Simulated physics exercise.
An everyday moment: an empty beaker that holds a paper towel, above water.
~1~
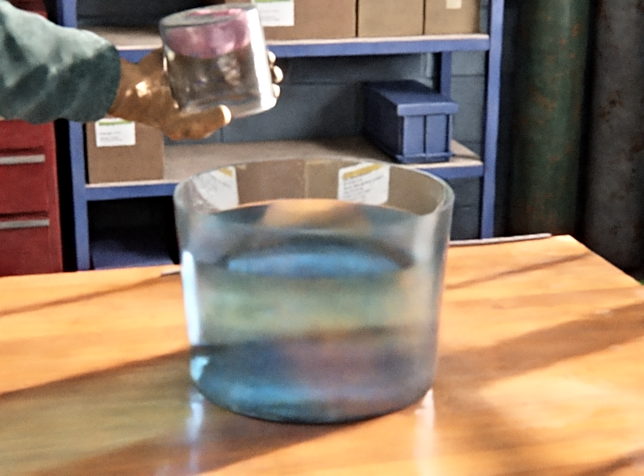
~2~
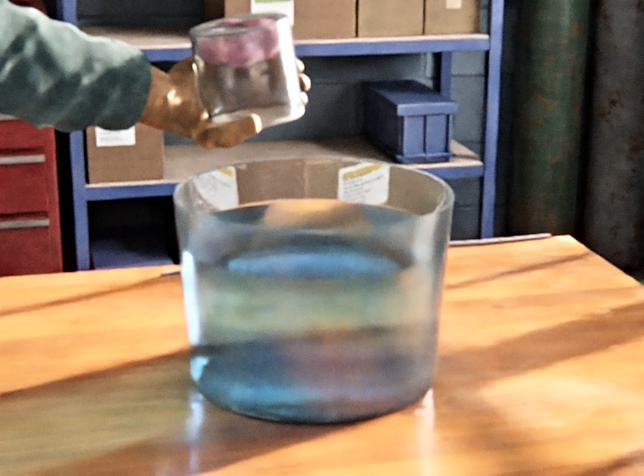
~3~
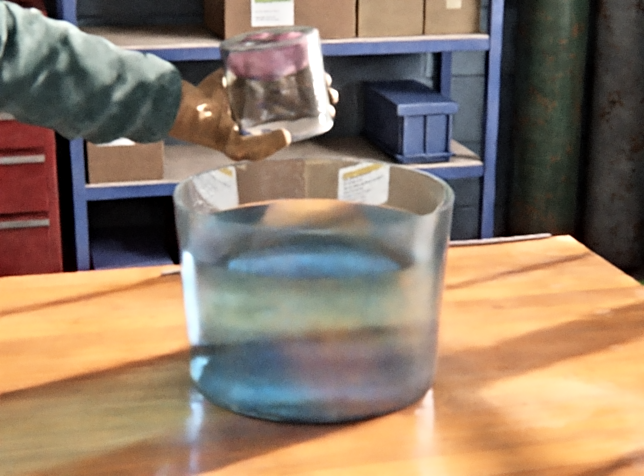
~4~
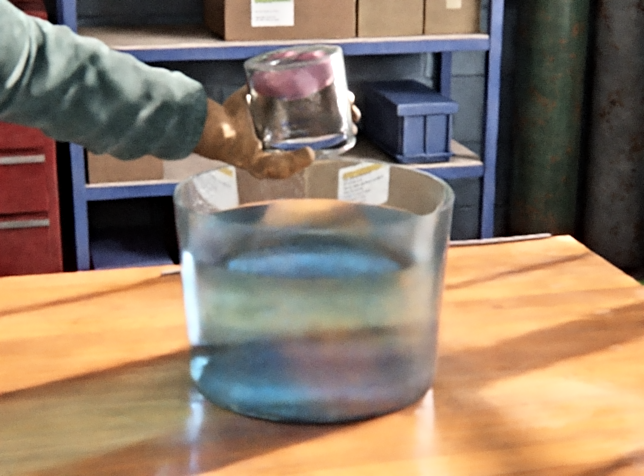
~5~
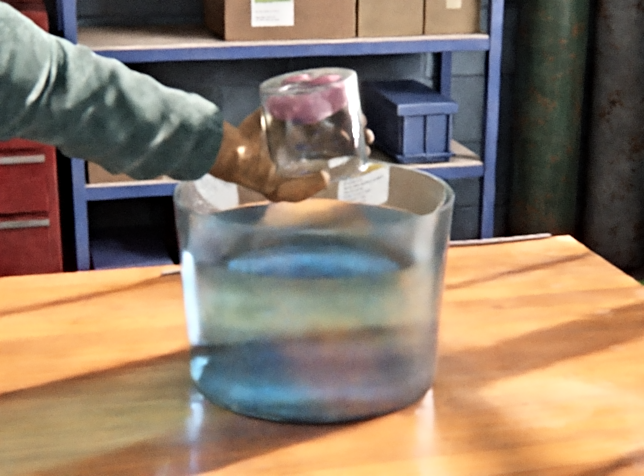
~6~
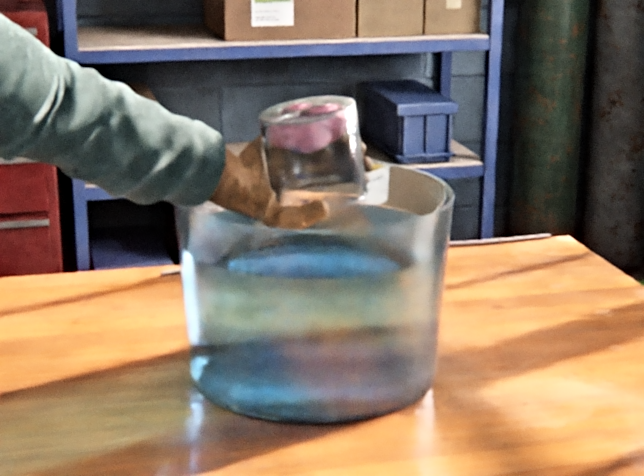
In a workshop with blue shelving, a gloved hand holds an upside-down clear beaker with a pinkish wad inside, up and to the left of a large clear tub of water on a wooden table. The arm moves the beaker right and downward over the tub, then lowers it to just above the water.
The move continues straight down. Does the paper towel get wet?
The paper towel keeps dry.
A moment on, the beaker enters the water.
Further on, air is trapped inside and holds the level down.
When it is over, the beaker is under, still full of air, and the paper towel is dry.
